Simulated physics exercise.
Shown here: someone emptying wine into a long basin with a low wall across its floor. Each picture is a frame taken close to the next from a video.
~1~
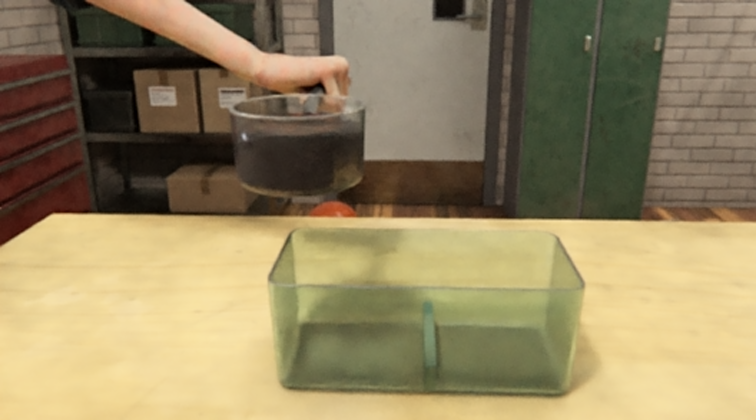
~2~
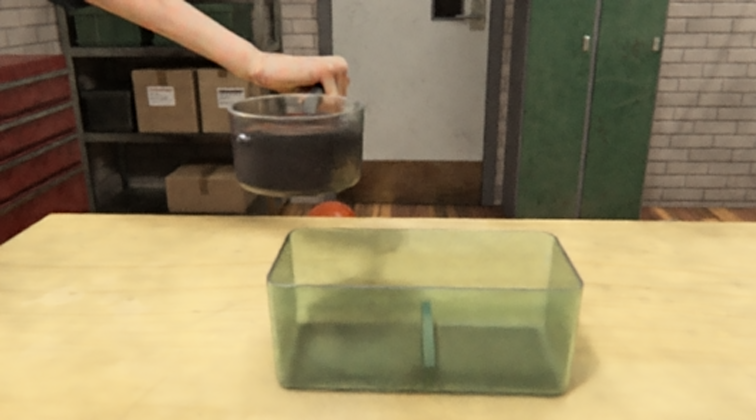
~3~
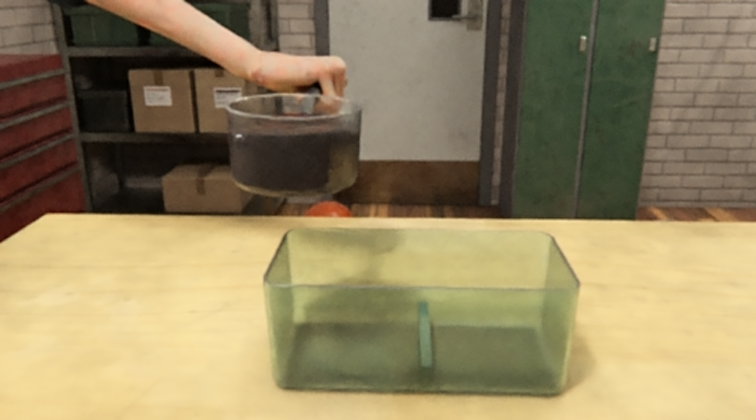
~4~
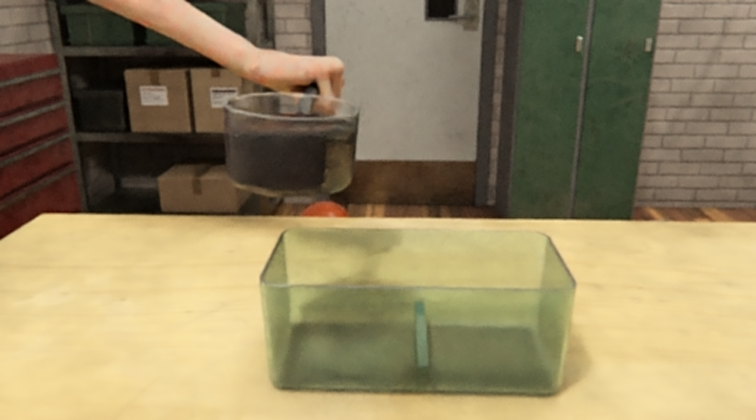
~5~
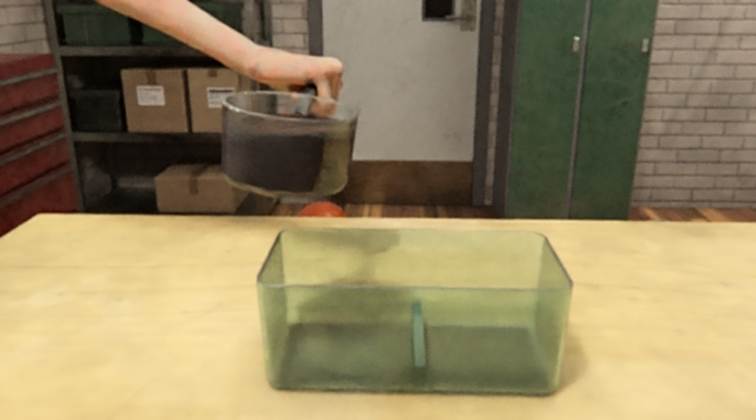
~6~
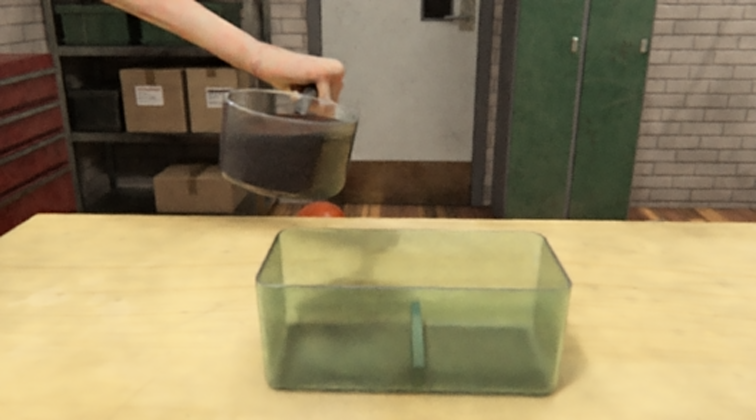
A hand holds a clear pot of dark liquid above a long basin, slowly tilting it.
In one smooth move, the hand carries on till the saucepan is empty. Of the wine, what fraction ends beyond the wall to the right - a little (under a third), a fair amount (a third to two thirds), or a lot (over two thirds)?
A fair amount, a third to two thirds.
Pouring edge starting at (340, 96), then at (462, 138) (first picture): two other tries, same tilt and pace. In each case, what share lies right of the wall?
It comes out at around 30 percent and then around 85 percent.
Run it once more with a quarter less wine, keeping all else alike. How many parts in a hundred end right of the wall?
The share comes to roughly 30 per cent.
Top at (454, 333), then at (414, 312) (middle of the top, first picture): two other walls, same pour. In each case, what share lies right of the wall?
The first gives 20 %, the second 60 %.
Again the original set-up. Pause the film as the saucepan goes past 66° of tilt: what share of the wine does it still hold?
Still holding around 65 %, give or take.
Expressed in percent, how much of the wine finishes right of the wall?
It comes to some 50 per cent.
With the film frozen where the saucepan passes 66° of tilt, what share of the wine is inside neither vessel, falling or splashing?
I'd put it near 25 per cent.
A moment on, the saucepan is tipped part way and 64 per cent is still to pour, 5 is left of the wall and 5 right of it.
Next, the saucepan is tipped right over and 10 per cent is still to pour, 34 is left of the wall and 48 right of it.
Then the saucepan is tipped right over and 0 per cent is still to pour, 50 is left of the wall and 50 right of it.
Later the saucepan is tipped right over and 0 per cent is still to pour, 50 is left of the wall and 50 right of it.
In the end 50 per cent lies left of the wall, 50 right of it and 1 outside.
